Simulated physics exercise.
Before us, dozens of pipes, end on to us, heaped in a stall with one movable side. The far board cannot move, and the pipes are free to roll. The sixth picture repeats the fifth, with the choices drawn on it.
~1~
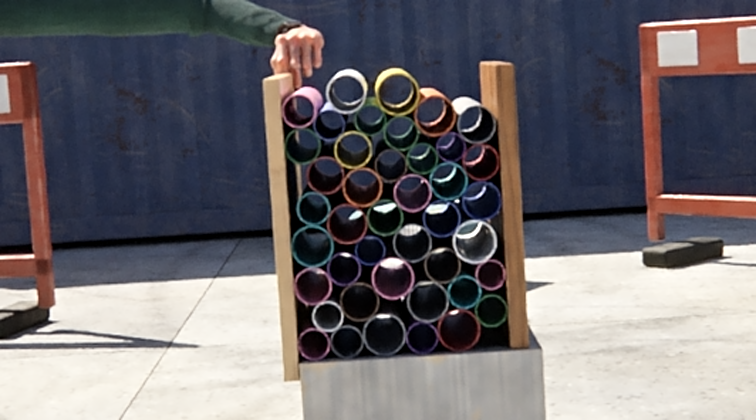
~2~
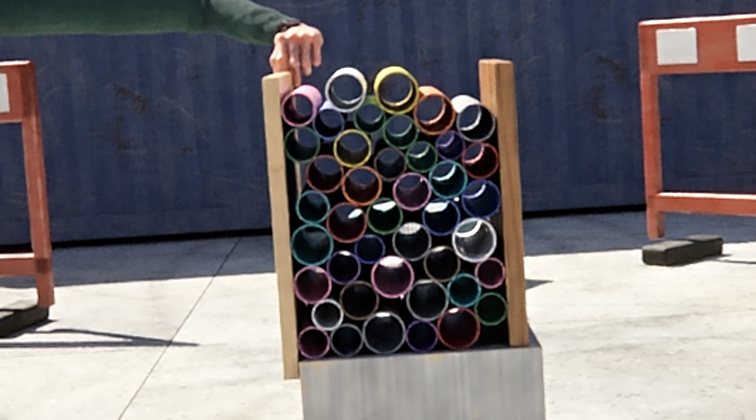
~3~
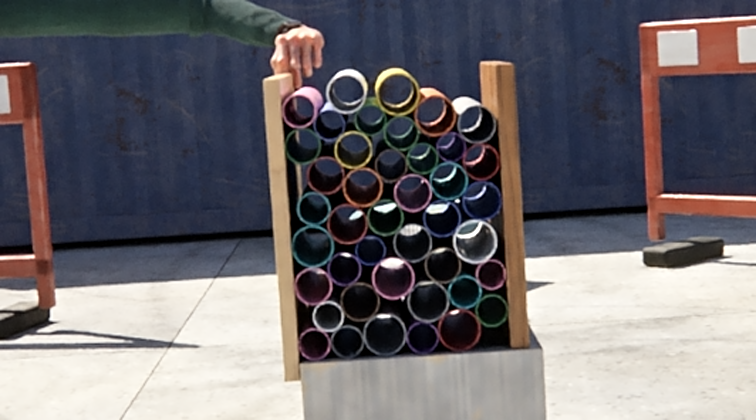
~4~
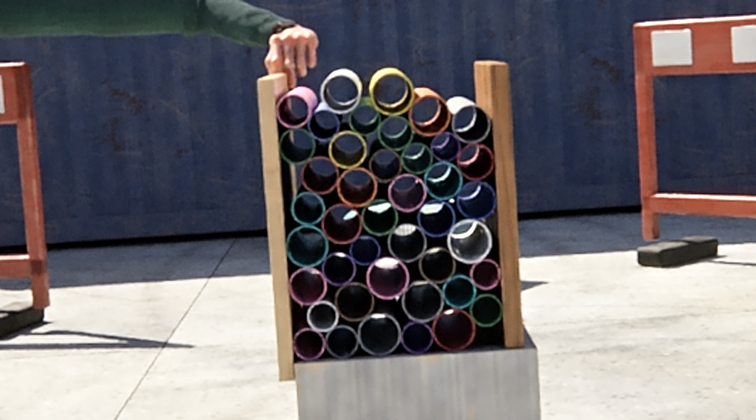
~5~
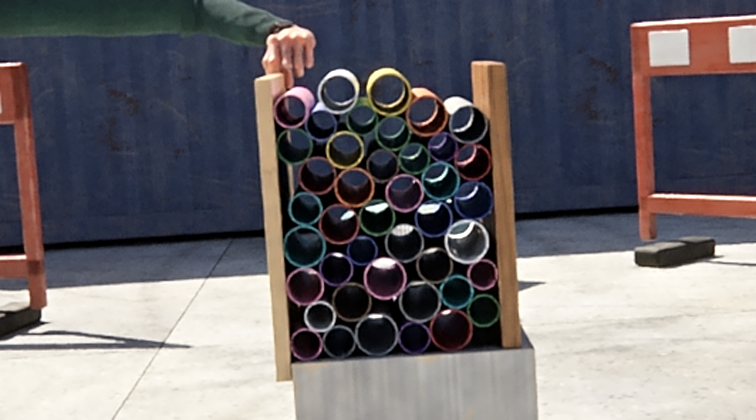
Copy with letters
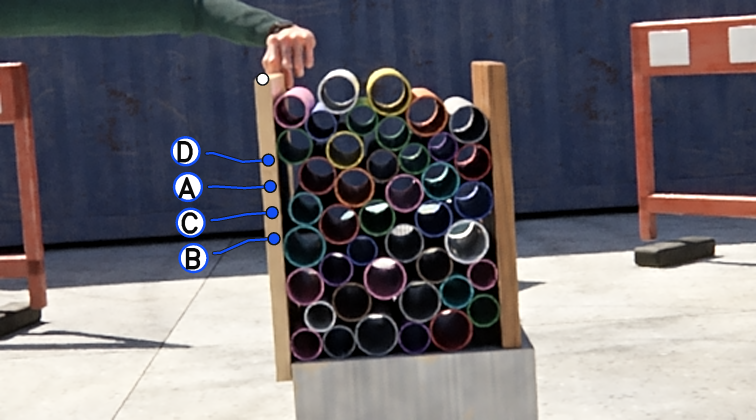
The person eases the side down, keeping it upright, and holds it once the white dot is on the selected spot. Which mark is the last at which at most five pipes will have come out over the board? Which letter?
The last mark within the limit is C.
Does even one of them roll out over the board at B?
At B: Yes.
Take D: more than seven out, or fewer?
Fewer than seven.
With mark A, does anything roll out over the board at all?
At A: Yes.
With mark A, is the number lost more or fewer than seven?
At A, fewer than seven.
On the marked copy, A at (270, 186); B at (274, 239); C at (272, 212); D at (269, 160); the white dot at (263, 79).
Taking C. A third of the way, top of the board (275, 138).
Two thirds of the way, top of the board (280, 206).
When it is over, top of the board (280, 211), four out over the board.
As for the rest, A two out over the board; B more than five out over the board; D one out over the board.
